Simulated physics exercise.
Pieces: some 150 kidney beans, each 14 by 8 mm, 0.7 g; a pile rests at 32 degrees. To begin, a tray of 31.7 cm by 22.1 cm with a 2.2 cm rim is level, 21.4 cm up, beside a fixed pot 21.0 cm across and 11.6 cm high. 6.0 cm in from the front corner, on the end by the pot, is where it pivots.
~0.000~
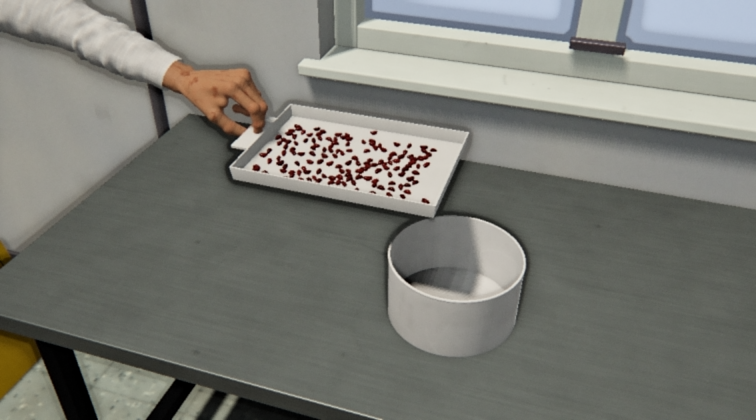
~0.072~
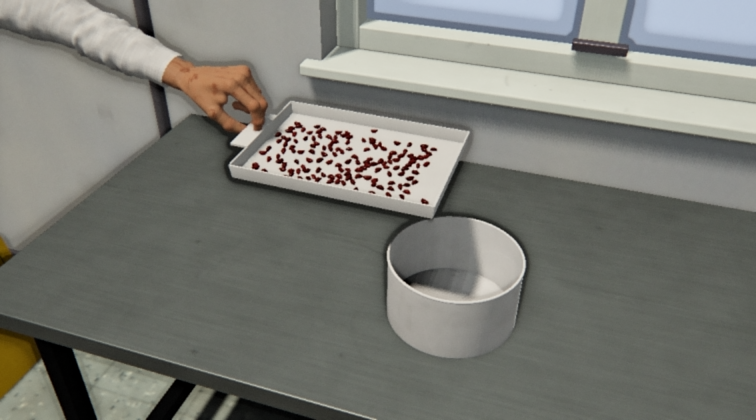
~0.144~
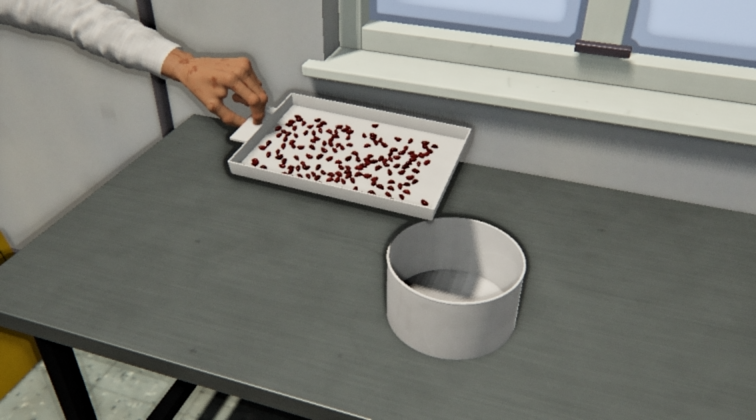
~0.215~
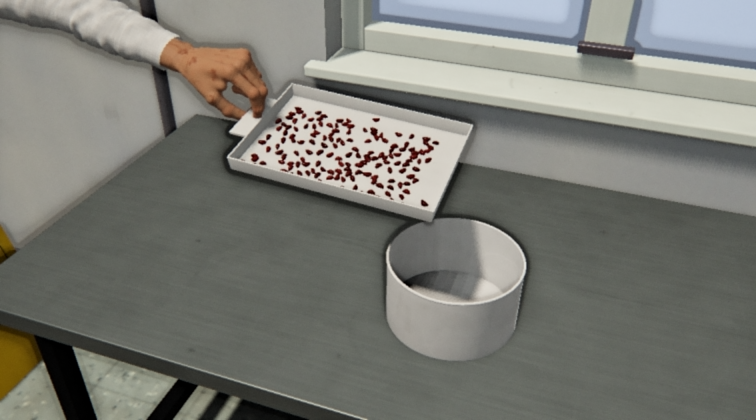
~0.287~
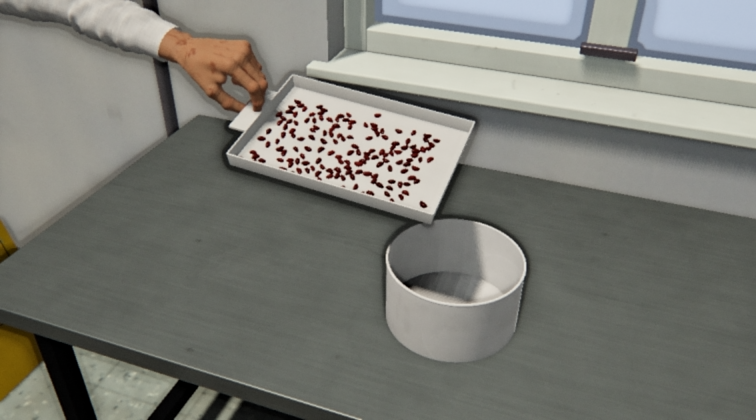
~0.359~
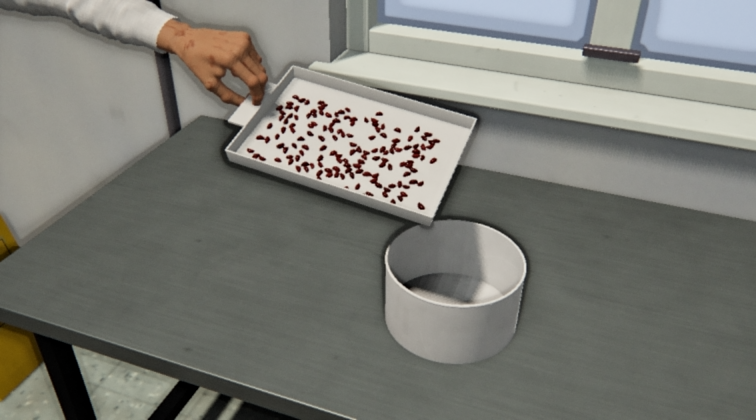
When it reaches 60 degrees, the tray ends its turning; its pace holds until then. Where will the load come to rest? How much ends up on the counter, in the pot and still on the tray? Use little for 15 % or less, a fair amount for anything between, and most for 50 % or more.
Left on the tray - most; counter - little; pot - little.
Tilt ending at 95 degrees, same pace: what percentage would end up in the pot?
Around 70 per cent, then.
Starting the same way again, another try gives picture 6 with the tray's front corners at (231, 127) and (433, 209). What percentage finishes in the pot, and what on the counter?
Pot 5; counter 0.
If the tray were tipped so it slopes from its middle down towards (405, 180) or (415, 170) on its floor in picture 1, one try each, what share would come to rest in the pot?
First try: Around 10 percent; second try: Around 5 percent.
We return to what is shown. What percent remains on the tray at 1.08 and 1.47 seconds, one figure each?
I'd say roughly 100, then roughly 100.
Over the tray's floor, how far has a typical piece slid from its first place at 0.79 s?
Around 8 centimetres.
After 0.79 s, tilt 36 degrees; the tray holds 100 %, the pot 0 %.
After 1.08 s, tilt 51 degrees; the tray holds 100 %, the pot 0 %.
Then, at 1.47 s, tilt 60 degrees; the tray holds 100 %, the pot 0 %.
By 1.8 s all is still; tray 100 %, counter 0 %, pot 0 %.
